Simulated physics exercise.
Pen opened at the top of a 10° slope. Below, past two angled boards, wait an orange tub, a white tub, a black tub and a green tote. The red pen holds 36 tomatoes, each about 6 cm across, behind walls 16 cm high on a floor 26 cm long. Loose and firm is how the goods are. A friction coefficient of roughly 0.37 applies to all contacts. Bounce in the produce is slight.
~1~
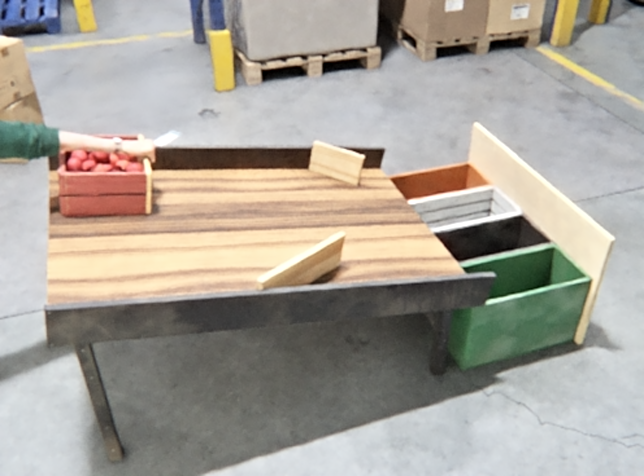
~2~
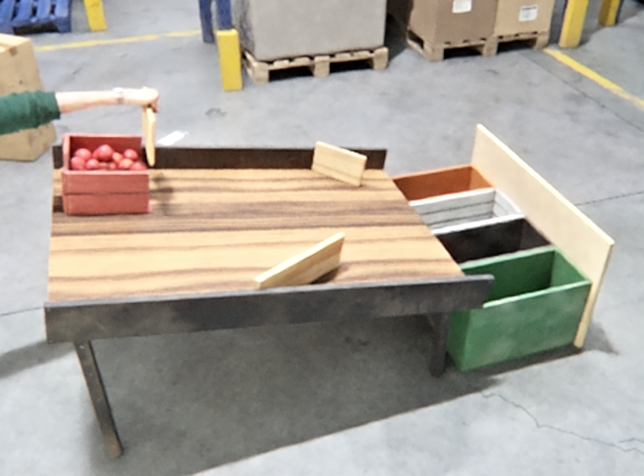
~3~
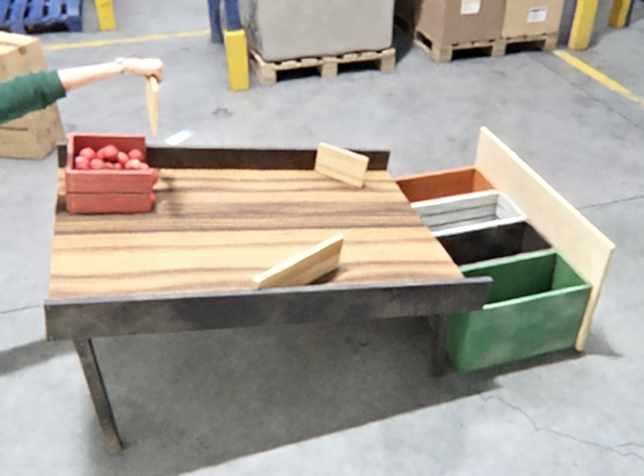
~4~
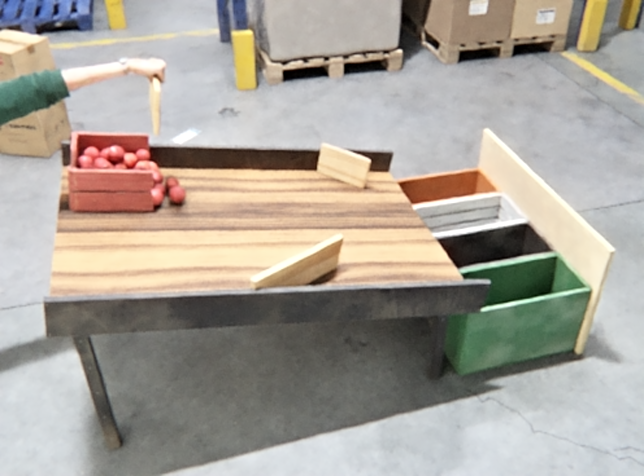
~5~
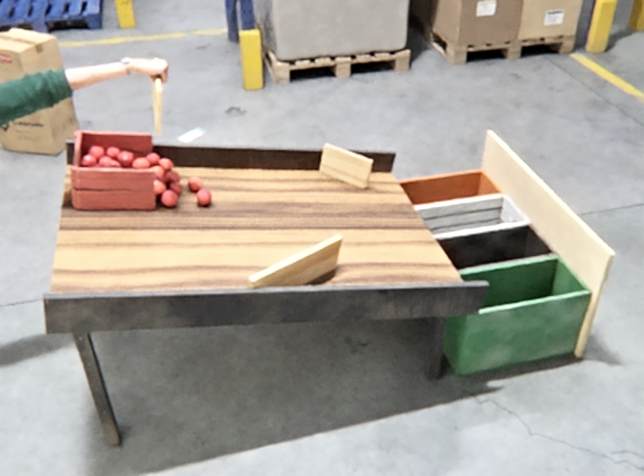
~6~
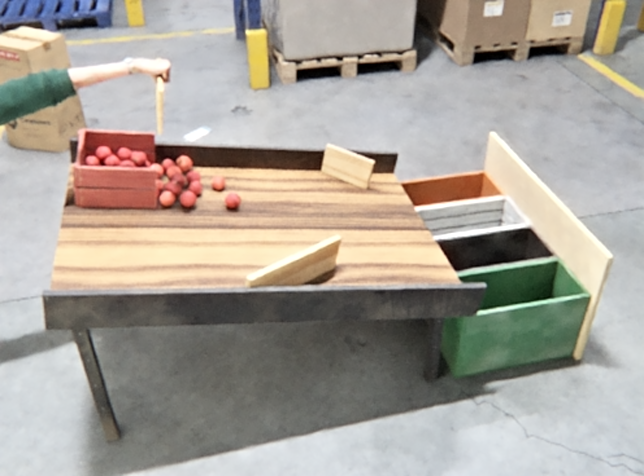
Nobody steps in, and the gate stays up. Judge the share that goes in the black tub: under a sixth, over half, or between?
It will be below one sixth.
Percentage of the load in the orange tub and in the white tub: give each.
Shares: Approx. 0 % and 95 %.
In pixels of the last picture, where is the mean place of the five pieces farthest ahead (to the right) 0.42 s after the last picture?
Their mean place is roughly (294, 194) in the last picture.
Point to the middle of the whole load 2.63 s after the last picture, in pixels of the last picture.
Centre: Approx. (473, 265).
Then, 0.42 s after the last picture, 12 still in the red pen and 24 on the slope.
Then, 0.95 s after the last picture, 1 in the white tub, 34 on the slope and 1 in the air.
Then, 1.68 s after the last picture, 15 in the white tub, 15 on the slope and 6 in the air.
When it is over (2.63 s after the last picture), 34 in the white tub and 2 in the black tub. Asked share, 2 of 36, 6 per cent.
